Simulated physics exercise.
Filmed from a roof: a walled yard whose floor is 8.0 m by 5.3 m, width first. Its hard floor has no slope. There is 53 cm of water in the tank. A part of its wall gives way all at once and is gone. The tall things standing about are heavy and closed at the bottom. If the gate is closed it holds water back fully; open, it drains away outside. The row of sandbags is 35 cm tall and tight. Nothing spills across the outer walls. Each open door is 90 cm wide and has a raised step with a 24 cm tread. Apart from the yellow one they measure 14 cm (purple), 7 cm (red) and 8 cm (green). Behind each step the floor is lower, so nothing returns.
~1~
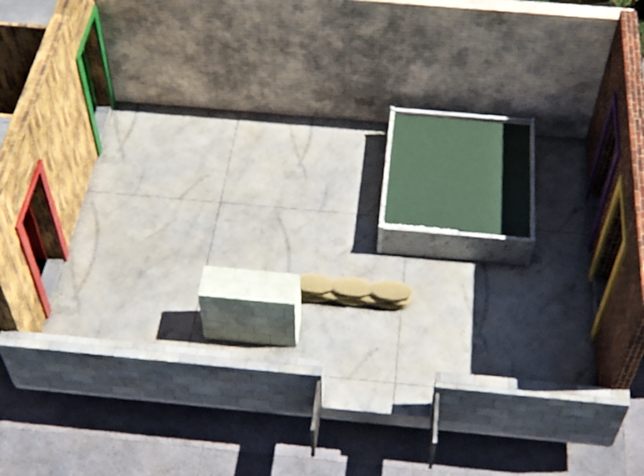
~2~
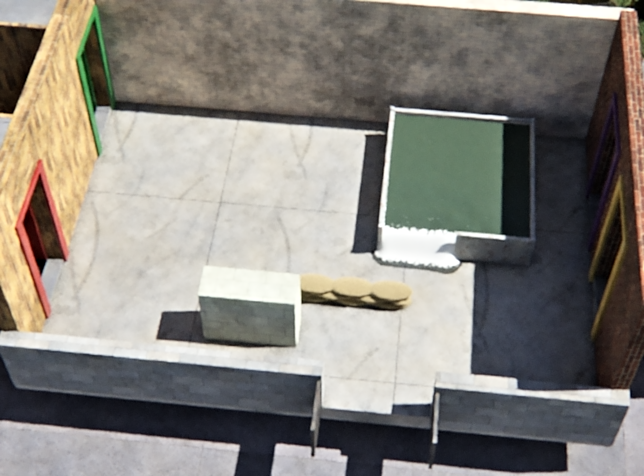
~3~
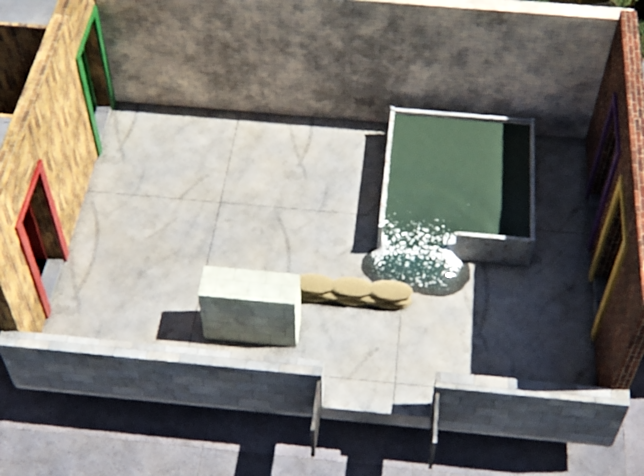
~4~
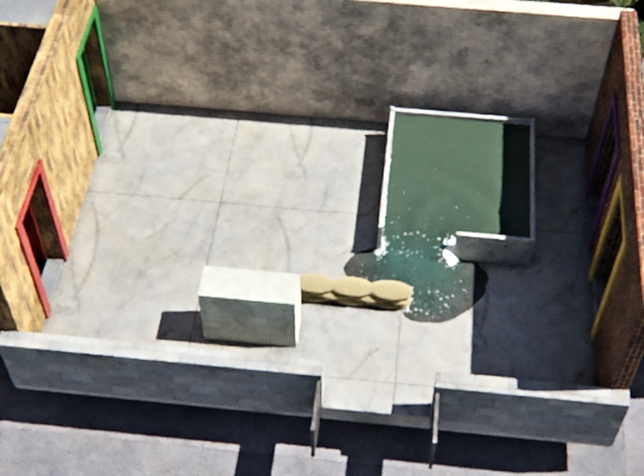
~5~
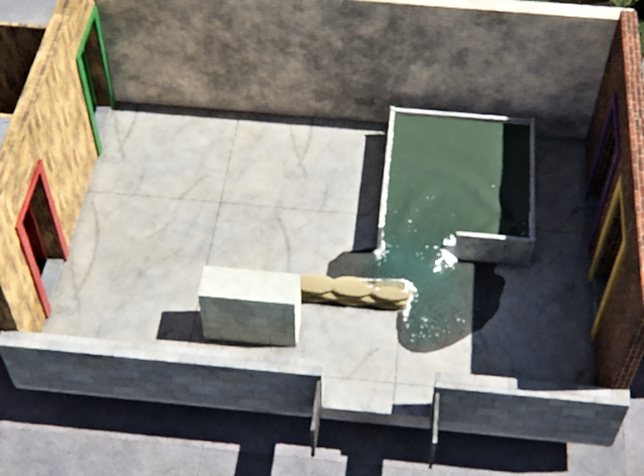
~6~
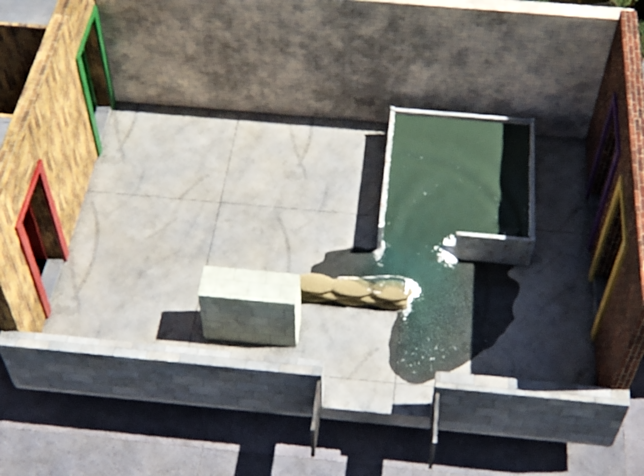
The clip opens on a walled yard with a still, dark green tank near the back wall, a pale block and a row of sandbags. Part of the tank's front wall gives way, and water pours out in white froth, spreading past the sandbags' right end and across the floor toward the viewer.
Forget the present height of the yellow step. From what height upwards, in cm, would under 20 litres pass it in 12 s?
Close to 6 cm is just enough.
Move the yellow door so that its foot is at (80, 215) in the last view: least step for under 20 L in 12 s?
Roughly 7.5 cm.
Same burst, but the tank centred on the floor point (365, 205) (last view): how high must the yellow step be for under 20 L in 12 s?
Some 10.0 cm.
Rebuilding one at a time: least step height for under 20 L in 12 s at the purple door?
About 8.5 cm at purple.
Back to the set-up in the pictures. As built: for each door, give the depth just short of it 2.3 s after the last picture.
In cm: Purple 0, red 5, yellow 6, green 0.
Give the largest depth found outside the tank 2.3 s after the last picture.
Up to some 32 cm.
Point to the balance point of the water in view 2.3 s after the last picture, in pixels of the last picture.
Near (421, 241).
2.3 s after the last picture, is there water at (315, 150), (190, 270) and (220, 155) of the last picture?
In turn: Not reached, flooded, flooded.
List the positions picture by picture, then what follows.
The first frame shows the tank at (459, 175) is whole and still, 53 cm deep; the yellow door at (607, 267) is dry.
In the second frame, the gap is at (418, 247), the front 0.2 m out at (432, 267); the back of the tank holds 53 cm.
In the third frame, the gap is at (418, 247), the front 0.7 m out at (411, 288); the back of the tank holds 53 cm.
In the fourth frame, the gap is at (418, 248), the front 1.1 m out at (409, 314); the back of the tank holds 53 cm.
In the fifth frame, water pours out at (418, 248) and has run 1.7 m, to (411, 345); about 6 cm deep outside, 53 cm at the back.
In the sixth frame, water pours out at (418, 247) and has run 2.2 m, to a hidden place; about 5 cm deep outside, 53 cm at the back; the yellow door at (607, 267), 2.7 m from the gap, is still 1.5 m from the nearest water.
Then, 0.7 s after the last picture water covers 20 % of the floor, deepest (44 cm) near (394, 293); it has not reached the yellow door.
Then, 2.3 s after the last picture water covers 50 % of the floor, deepest (32 cm) near (593, 418); 6 cm at the yellow door, 0 litres in over its 19 cm step.
Then, 11.3 s after the last picture water covers 95 % of the floor, deepest (10 cm) near (574, 243); 9 cm at the yellow door, 0 litres in over its 19 cm step.
At the yellow door as built, the water peaked near 9 cm, 11.3 s after the last picture.
With a step of 5 cm, 31 litres would have come in within the 12 s; with 7 cm, 9 litres. So under 20 litres takes about 6 cm.
